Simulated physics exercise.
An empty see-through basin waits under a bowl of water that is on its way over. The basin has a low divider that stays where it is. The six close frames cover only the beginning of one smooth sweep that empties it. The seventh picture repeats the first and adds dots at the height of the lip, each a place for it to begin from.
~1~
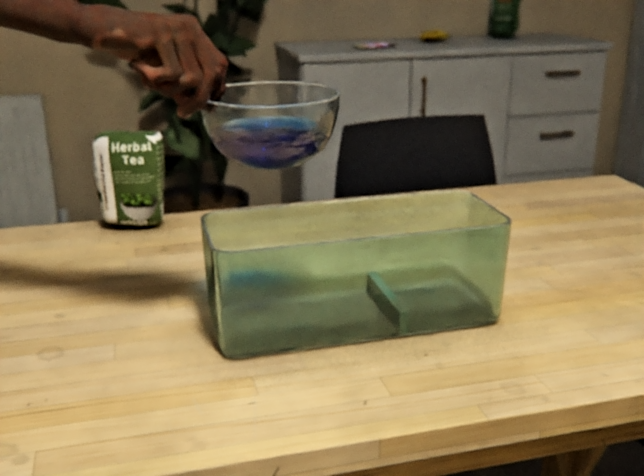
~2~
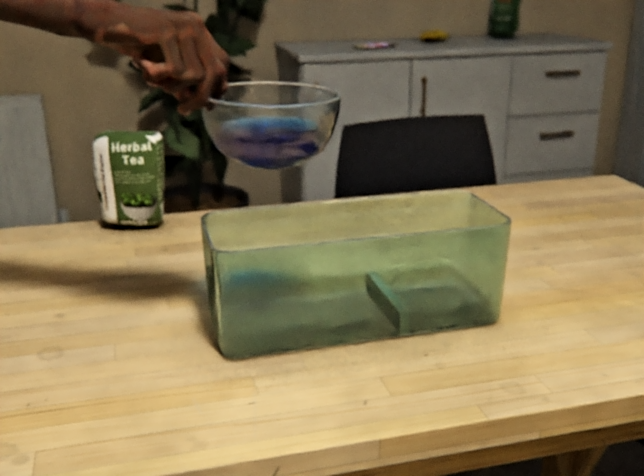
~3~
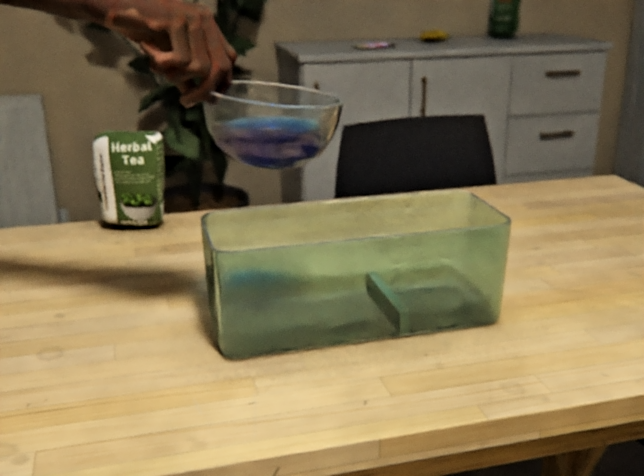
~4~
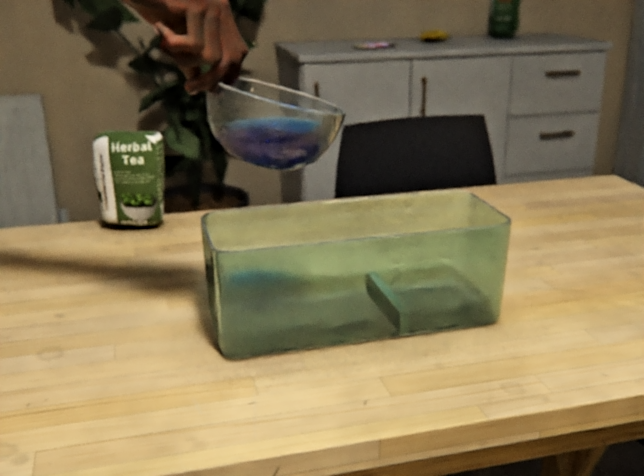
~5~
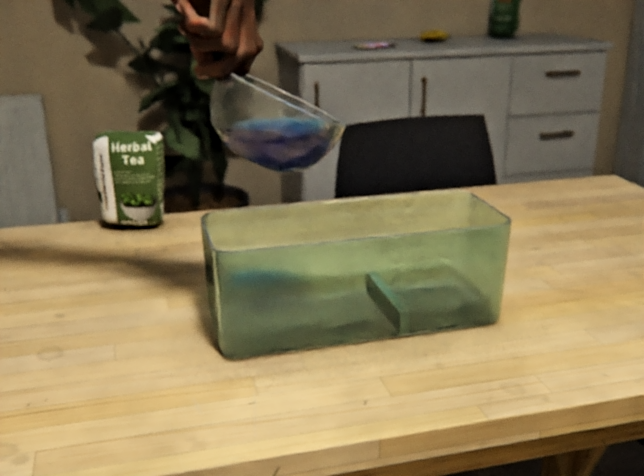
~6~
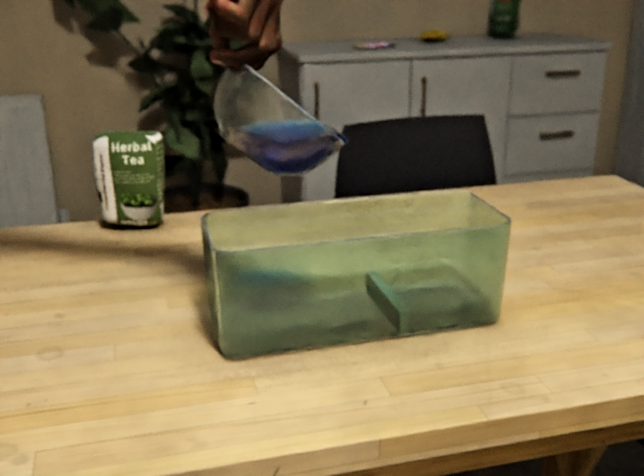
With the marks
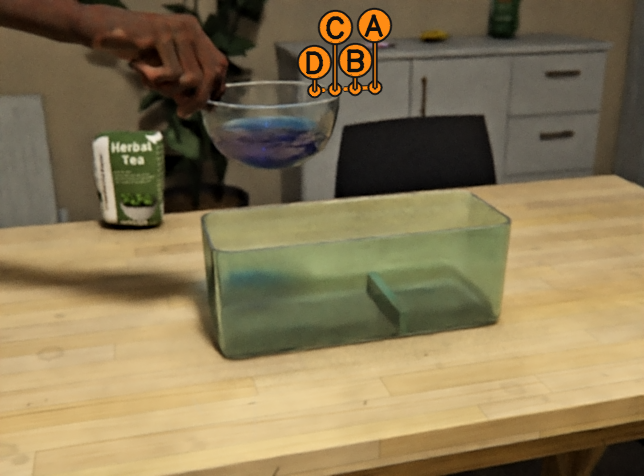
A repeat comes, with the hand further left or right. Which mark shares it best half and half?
The answer is dot B.
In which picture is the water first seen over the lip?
Picture 6.
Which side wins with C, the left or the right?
More ends on the left.
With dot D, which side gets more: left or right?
More ends on the left.
On the marked copy, A at (374, 87); B at (355, 88); C at (335, 89); D at (314, 90).
For dot A, about 26 % ends left of the wall and 74 % right of it.
For dot B, about 51 % ends left of the wall and 49 % right of it.
For dot C, about 88 % ends left of the wall and 12 % right of it.
For dot D, about 90 % ends left of the wall and 10 % right of it.
